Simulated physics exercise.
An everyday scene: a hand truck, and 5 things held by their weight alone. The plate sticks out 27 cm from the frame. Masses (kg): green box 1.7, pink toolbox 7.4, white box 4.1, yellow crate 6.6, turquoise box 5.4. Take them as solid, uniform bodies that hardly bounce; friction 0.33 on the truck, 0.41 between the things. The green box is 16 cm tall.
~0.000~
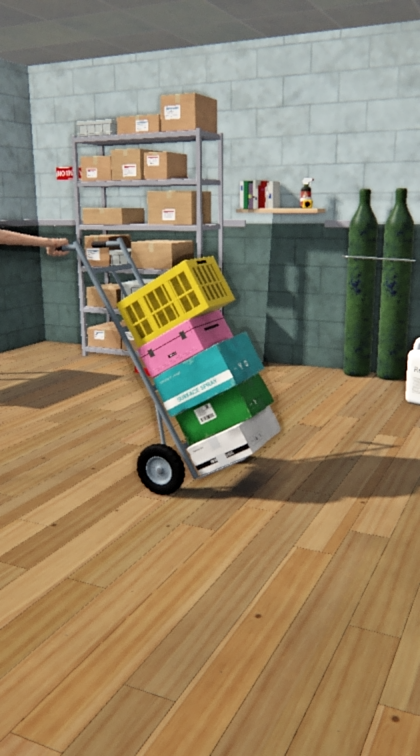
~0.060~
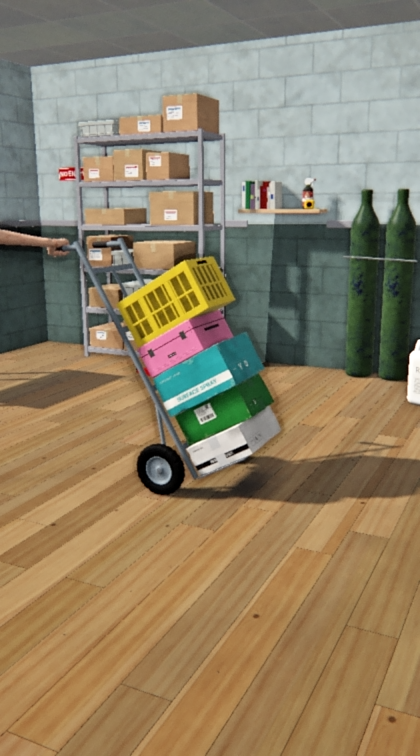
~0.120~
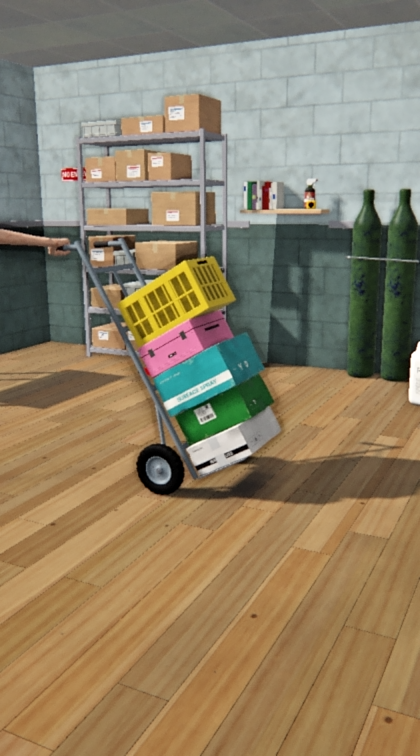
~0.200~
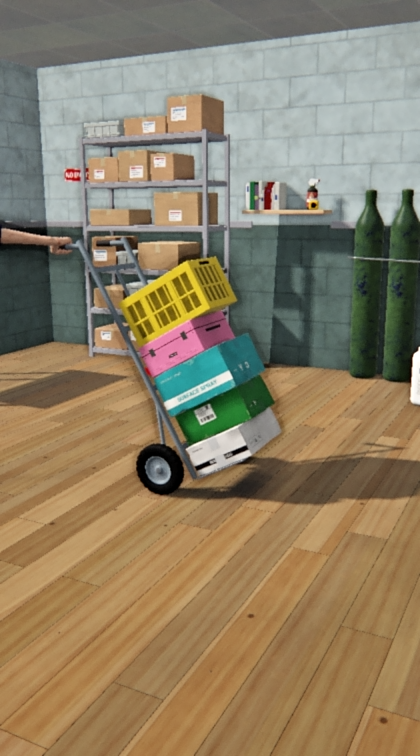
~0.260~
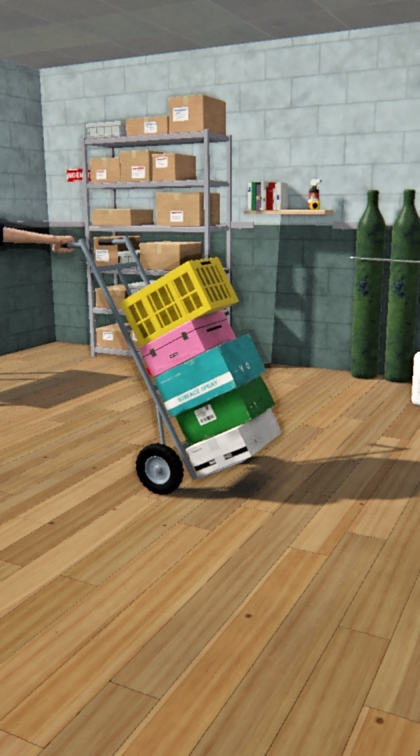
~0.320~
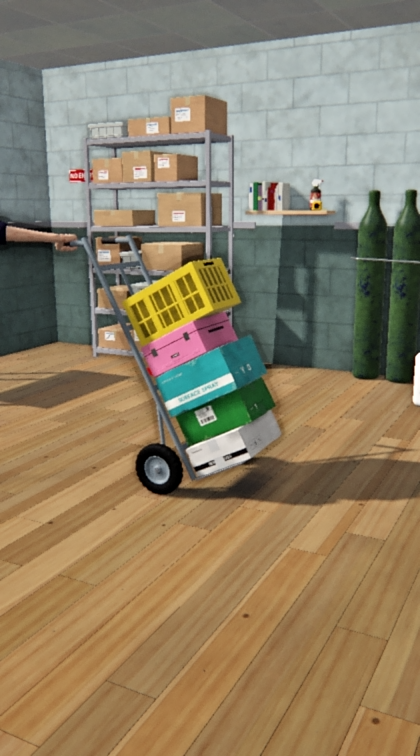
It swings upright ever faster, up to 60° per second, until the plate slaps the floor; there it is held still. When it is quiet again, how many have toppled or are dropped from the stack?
Lost: Three or more.
After 2.02 s, truck upright; yellow crate now dropped from the stack; pink toolbox tipped 32° from how it sat near (307, 378); green box tipped 32° from how it sat near (269, 440).
After 2.42 s, truck upright; pink toolbox and turquoise box now dropped from the stack; green box on its side near (308, 460); white box on its side.
At rest (3.5 s), dropped from the stack, pink toolbox, yellow crate and turquoise box; tipped over on the truck, green box and white box.
